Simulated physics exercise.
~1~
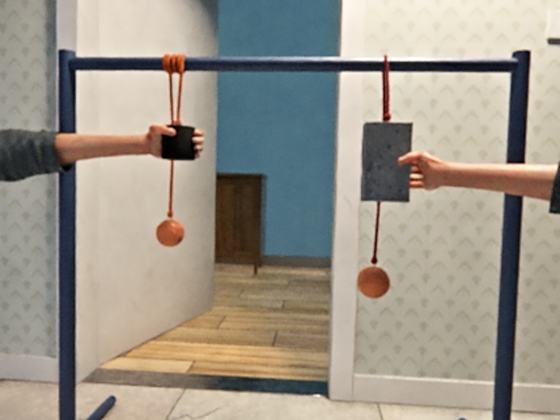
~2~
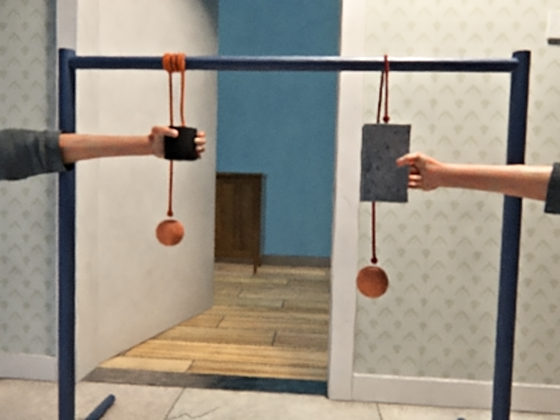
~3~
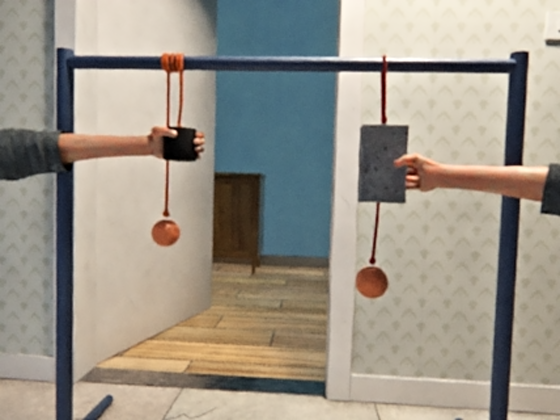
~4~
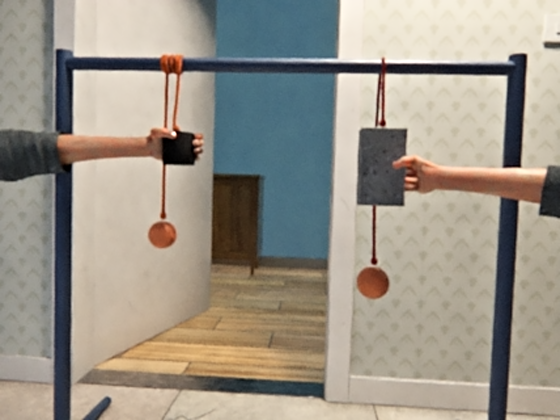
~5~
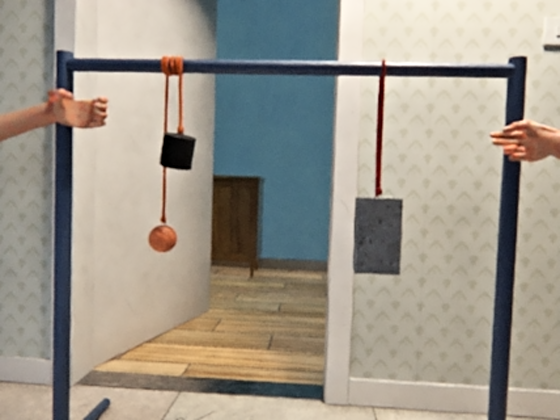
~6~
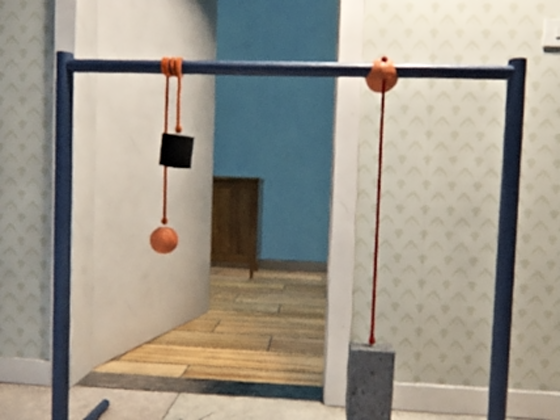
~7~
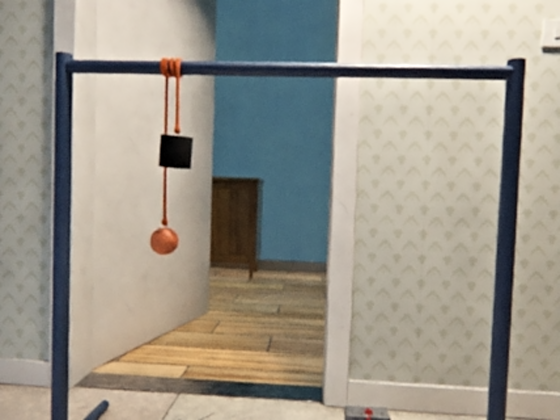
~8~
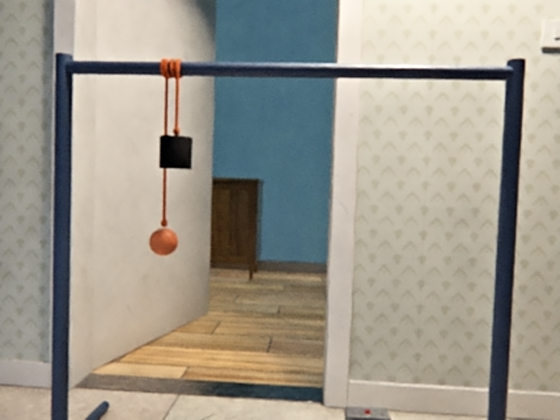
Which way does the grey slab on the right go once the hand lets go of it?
The grey slab moves down, dropping from beneath the bar to the floor.
